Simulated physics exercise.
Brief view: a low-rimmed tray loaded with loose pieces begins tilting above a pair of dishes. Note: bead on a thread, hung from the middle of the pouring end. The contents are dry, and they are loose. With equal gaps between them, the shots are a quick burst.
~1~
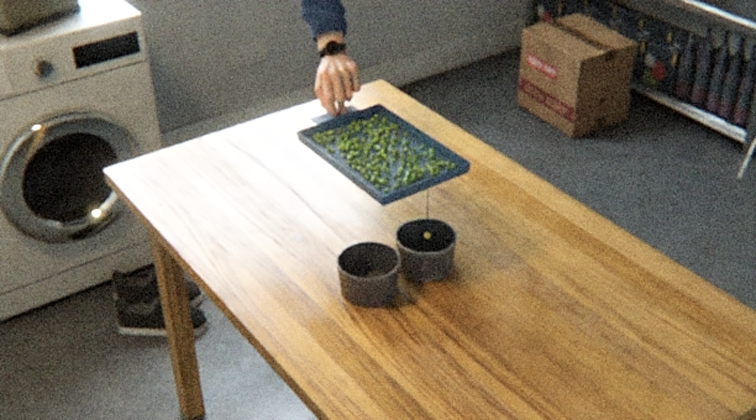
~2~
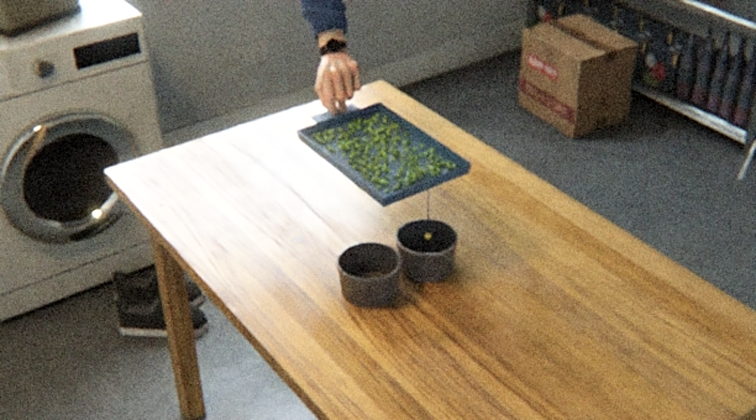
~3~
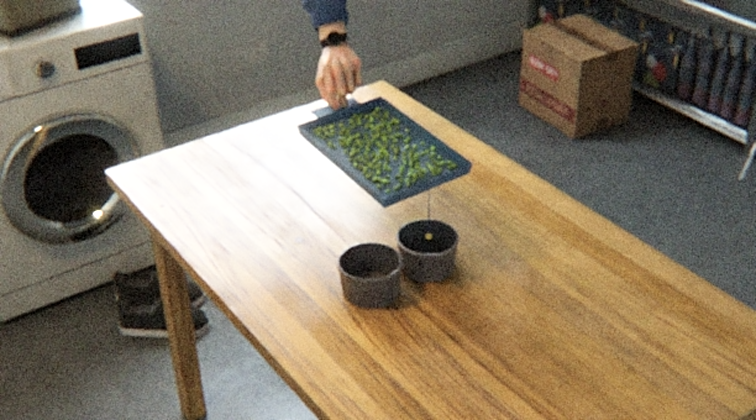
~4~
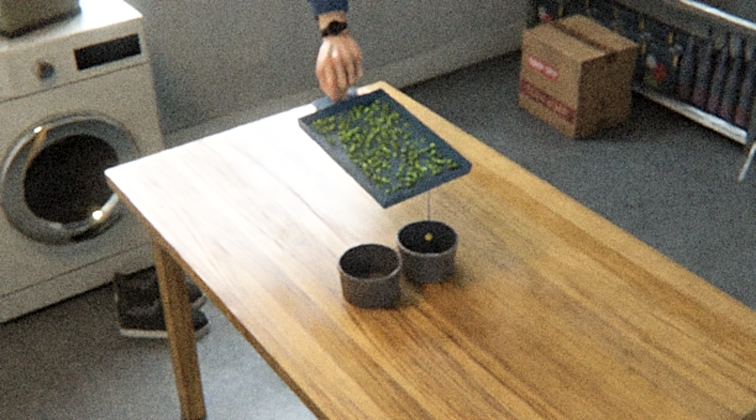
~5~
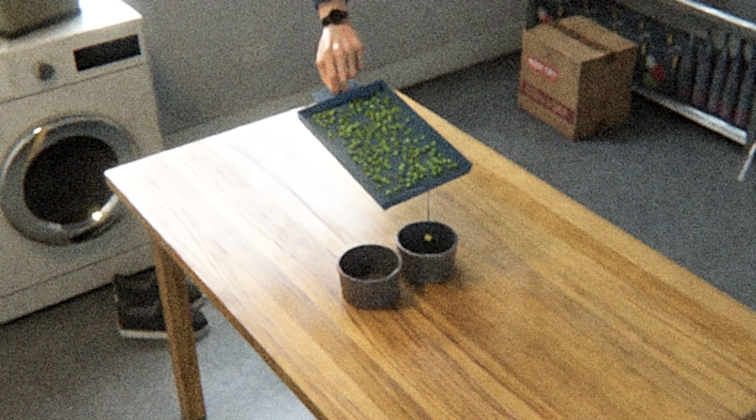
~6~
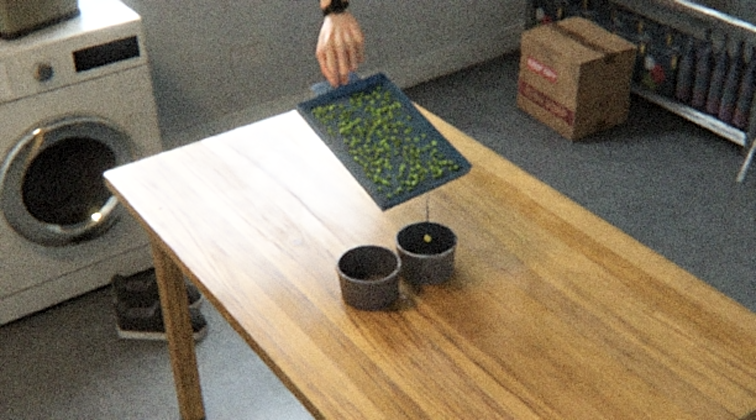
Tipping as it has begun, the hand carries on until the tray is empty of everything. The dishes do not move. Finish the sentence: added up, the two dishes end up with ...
... under half of it.
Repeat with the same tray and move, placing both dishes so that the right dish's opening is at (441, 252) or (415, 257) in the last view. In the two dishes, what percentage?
Close to 80 in a hundred, then close to 60 in a hundred.
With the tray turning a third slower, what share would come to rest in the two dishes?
Something like 20 percent, give or take.
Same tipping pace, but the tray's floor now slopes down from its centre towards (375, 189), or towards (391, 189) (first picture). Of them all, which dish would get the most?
The first try goes to the one on the left and the second to the one on the left.
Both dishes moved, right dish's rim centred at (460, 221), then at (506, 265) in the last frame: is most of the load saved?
Shy of half, then shy of half.
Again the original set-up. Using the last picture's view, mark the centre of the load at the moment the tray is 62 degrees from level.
The centre of the load shows up near (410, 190) in the last view.
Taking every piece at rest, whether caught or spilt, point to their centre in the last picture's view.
About (418, 315).
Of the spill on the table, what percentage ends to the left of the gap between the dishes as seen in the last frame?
About 20 percent.
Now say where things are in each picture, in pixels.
The first frame shows corners of the pouring end at (383, 196) and (469, 162), level; middle of the load at (382, 152), dried peas; left dish at (387, 287); right dish at (444, 262); bead on its thread at (427, 236).
The second frame shows corners of the pouring end at (384, 197) and (469, 163), level; middle of the load at (383, 152).
The third frame shows corners of the pouring end at (385, 198) and (470, 163), tipped barely, lowest at the left corner; middle of the load at (383, 149).
The fourth frame shows corners of the pouring end at (385, 200) and (471, 164), tipped a little, lowest at the left corner; middle of the load at (383, 146).
The fifth frame shows corners of the pouring end at (385, 202) and (471, 164), tipped a little, lowest at the left corner; middle of the load at (384, 142).
The sixth frame shows corners of the pouring end at (384, 204) and (470, 165), tipped clearly, lowest at the left corner; middle of the load at (384, 141), about half on the move; left dish at (387, 291); right dish at (445, 265).
Soon after the last picture, tray tipped steeply; nearly all on the tray; a small part outside both; a stray few in the air.
A little later, tray tipped past a quarter turn; about a third on the tray; a small part in the left dish; about a quarter outside both; about a third in the air.
Later still, tray tipped past a quarter turn; about a quarter in the left dish; a stray few in the right dish; most outside both.
By the end, tray tipped past a quarter turn; about a quarter in the left dish; a stray few in the right dish; most outside both.
